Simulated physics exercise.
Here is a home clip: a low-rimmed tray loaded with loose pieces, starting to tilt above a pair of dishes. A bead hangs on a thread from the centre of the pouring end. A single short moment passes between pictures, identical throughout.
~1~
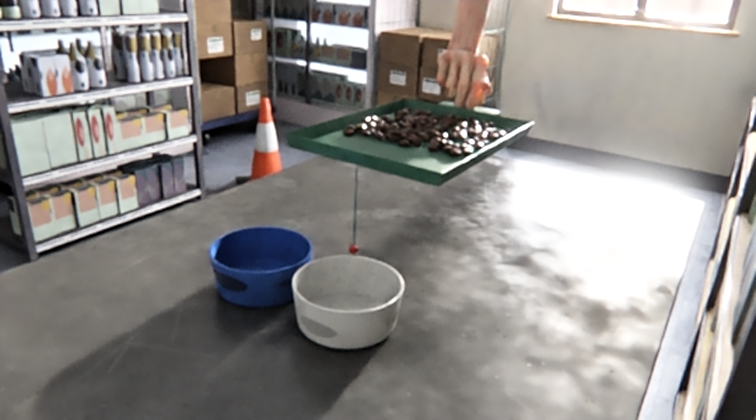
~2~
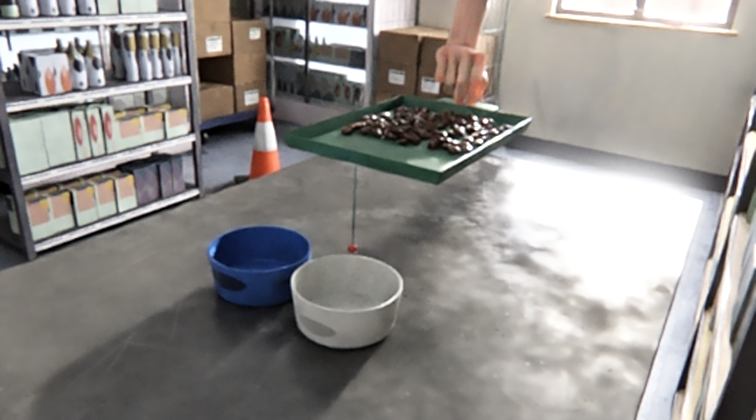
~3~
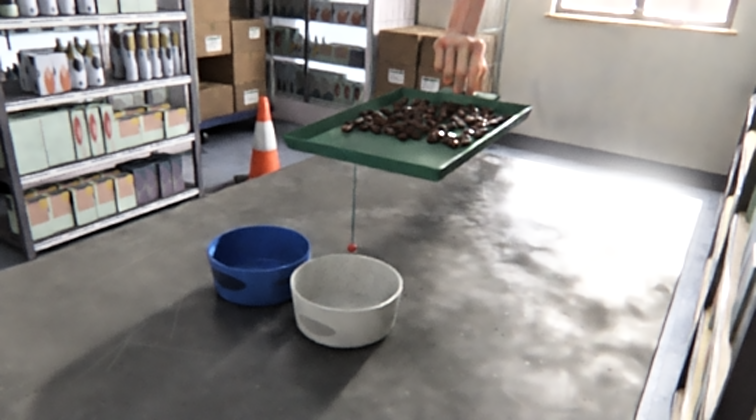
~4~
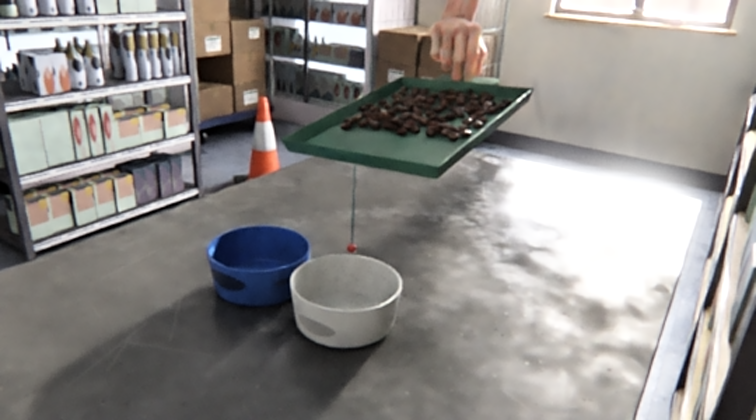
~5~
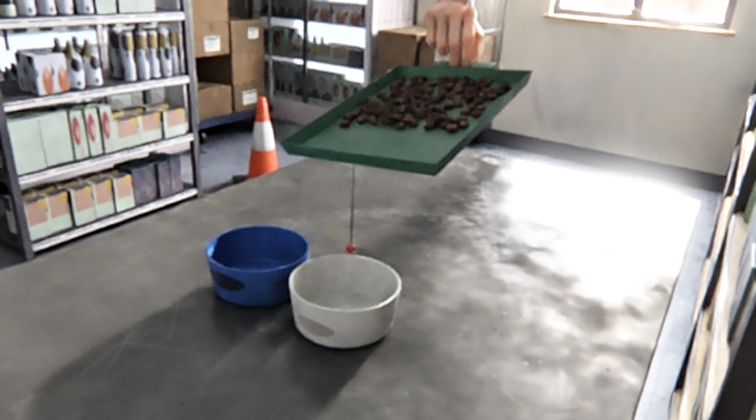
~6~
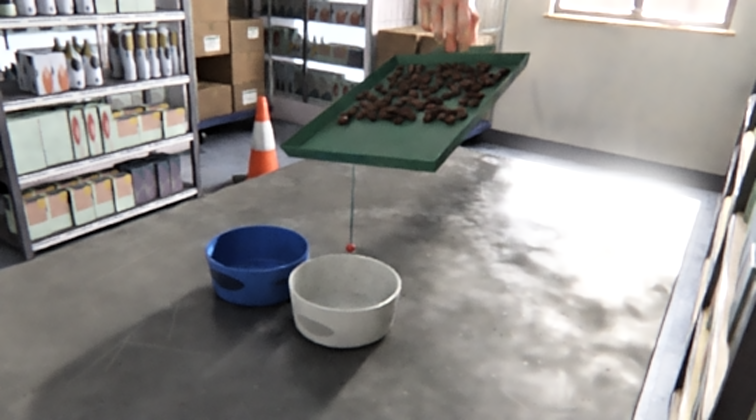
A green low-rimmed tray of loose dark brown pieces sits nearly level above a blue dish and a white dish, a hand at its far edge. The hand raises that edge, slightly at first, then more steeply, and the tray slants toward its near side while the pieces remain on it.
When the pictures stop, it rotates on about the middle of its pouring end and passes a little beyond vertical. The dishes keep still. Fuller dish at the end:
Left.
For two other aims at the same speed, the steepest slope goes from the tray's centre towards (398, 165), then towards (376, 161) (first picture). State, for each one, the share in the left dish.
So it's 0 percent with the first slope and 20 percent with the other.
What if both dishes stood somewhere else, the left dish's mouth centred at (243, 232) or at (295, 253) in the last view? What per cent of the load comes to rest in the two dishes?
Estimates in order: 70 percent, 80 percent.
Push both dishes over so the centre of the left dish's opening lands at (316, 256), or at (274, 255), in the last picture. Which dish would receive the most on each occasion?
First try: The leftmost dish; second try: The leftmost dish.
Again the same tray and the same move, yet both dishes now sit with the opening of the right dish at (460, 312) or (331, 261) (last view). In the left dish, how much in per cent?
Close to 0 in a hundred, then close to 50 in a hundred.
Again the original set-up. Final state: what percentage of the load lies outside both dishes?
Estimated share: About 10 %.
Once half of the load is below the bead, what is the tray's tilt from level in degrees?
80°, roughly.
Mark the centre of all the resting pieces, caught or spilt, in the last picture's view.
About pixel (263, 278).
Soon, tray tipped steeply; about two thirds on the tray; a small part in the left dish; about a quarter in the air.
A while on, tray tipped past a quarter turn; a stray few on the tray; a stray few in the right dish; most in the left dish; a small part outside both; a small part in the air.
Towards the end, tray tipped past a quarter turn; a stray few in the right dish; most in the left dish; a small part outside both.
Finally, tray tipped past a quarter turn; a stray few in the right dish; most in the left dish; a small part outside both.
